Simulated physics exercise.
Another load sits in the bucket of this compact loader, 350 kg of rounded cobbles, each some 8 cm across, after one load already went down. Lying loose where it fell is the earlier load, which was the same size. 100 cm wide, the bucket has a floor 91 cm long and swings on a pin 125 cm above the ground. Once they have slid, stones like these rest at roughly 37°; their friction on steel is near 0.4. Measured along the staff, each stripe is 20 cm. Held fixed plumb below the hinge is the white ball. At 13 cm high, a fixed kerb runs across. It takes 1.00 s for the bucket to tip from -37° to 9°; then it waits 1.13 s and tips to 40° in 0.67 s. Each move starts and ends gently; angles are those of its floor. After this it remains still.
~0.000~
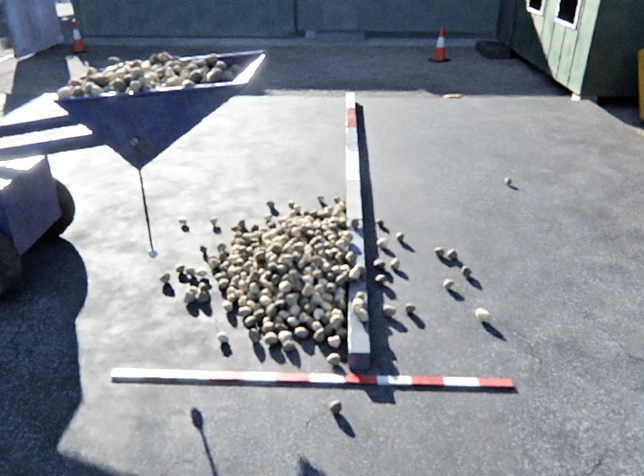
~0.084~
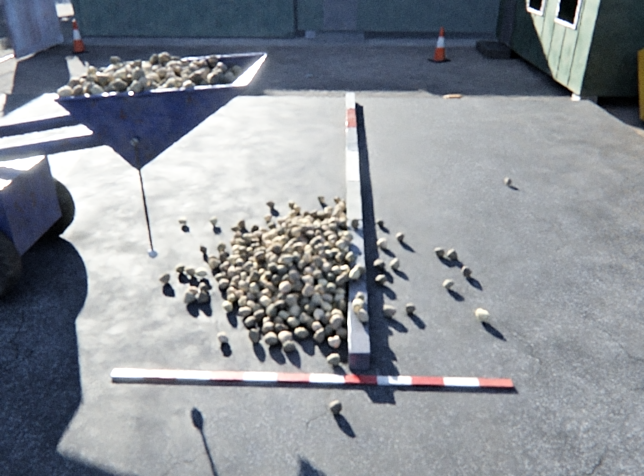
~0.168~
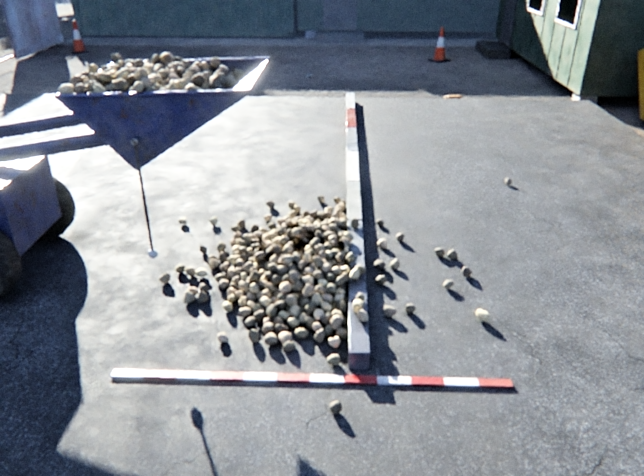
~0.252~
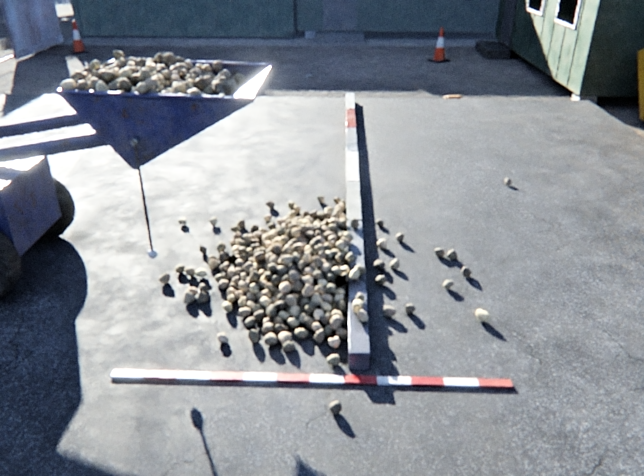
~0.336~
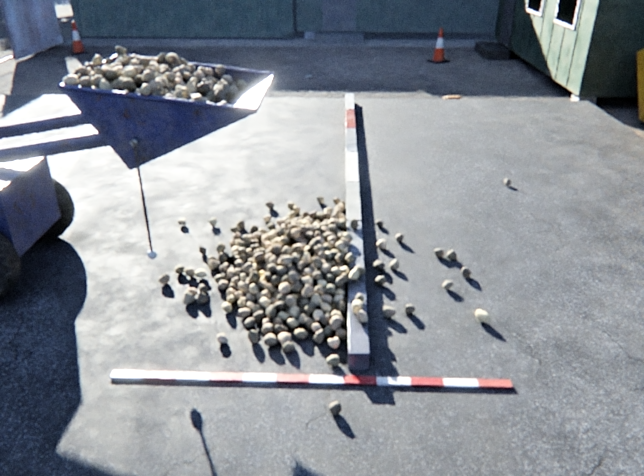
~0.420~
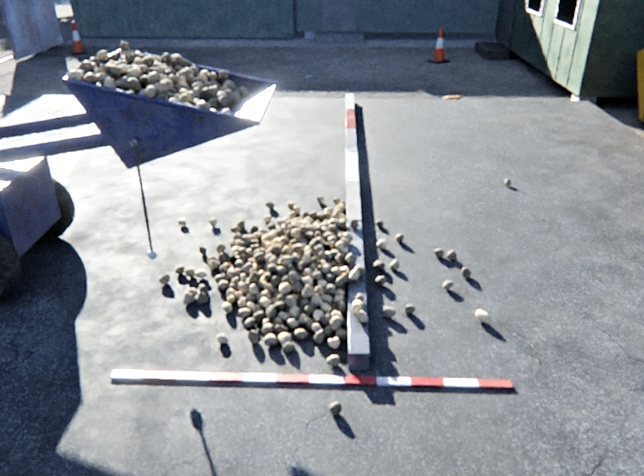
Paved yard with a loader's blue bucket of pale stones slowly tilting forward, its load shifting beside a still, scattered heap.
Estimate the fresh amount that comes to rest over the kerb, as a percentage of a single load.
About 4 per cent of a load.
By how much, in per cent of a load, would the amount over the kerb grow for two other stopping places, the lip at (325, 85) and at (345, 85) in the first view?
First place about 60 %, second about 80 %.
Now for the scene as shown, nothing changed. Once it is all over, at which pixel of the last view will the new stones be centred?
The middle ends up near (284, 252).
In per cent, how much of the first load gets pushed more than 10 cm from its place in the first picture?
Roughly 10 % of them.
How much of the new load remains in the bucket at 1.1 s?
It keeps some 100 percent of its load.
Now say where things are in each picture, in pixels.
Lip at (246, 85), floor tilted -37°, highest stones at (167, 64). The earlier load is highest near (306, 247), 23 cm above ground level, 98 % on this side of the kerb, 3 % over the kerb, in the first picture.
Lip at (247, 87), floor tilted -36°, highest stones at (168, 64); the stones move at 0.1 m/s on average, in the second picture.
The bucket is at -34°, its lip at (250, 92); the top of the load is at (146, 64); the stones move at 0.2 m/s on average, in the third picture.
The bucket is at -30°, its lip at (253, 101); the top of the load is at (137, 62); the stones move at 0.2 m/s on average, in the fourth picture.
Lip at (256, 111), floor tilted -25°, highest stones at (133, 61); the stones move at 0.3 m/s on average, in the fifth picture.
The bucket is at -19°, its lip at (259, 123); the top of the load is at (125, 58); the stones move at 0.3 m/s on average, in the sixth picture.
After 0.8 s the floor is at 2°; in per cent of one load, 100 in the bucket, 98 on this side of the kerb, 3 over the kerb; the foremost stones are at (452, 259).
After 1.1 s the floor is at 9°; in per cent of one load, 100 in the bucket, 98 on this side of the kerb, 3 over the kerb; the foremost stones are at (452, 259).
After 3.2 s the floor is at 40°; in per cent of one load, 7 in the bucket, 188 on this side of the kerb, 5 over the kerb; the foremost stones are at (466, 254).
After 5.8 s the floor is at 40°; in per cent of one load, 0 in the bucket, 194 on this side of the kerb, 7 over the kerb; the foremost stones are at (467, 254). Net gain over the kerb, 4.
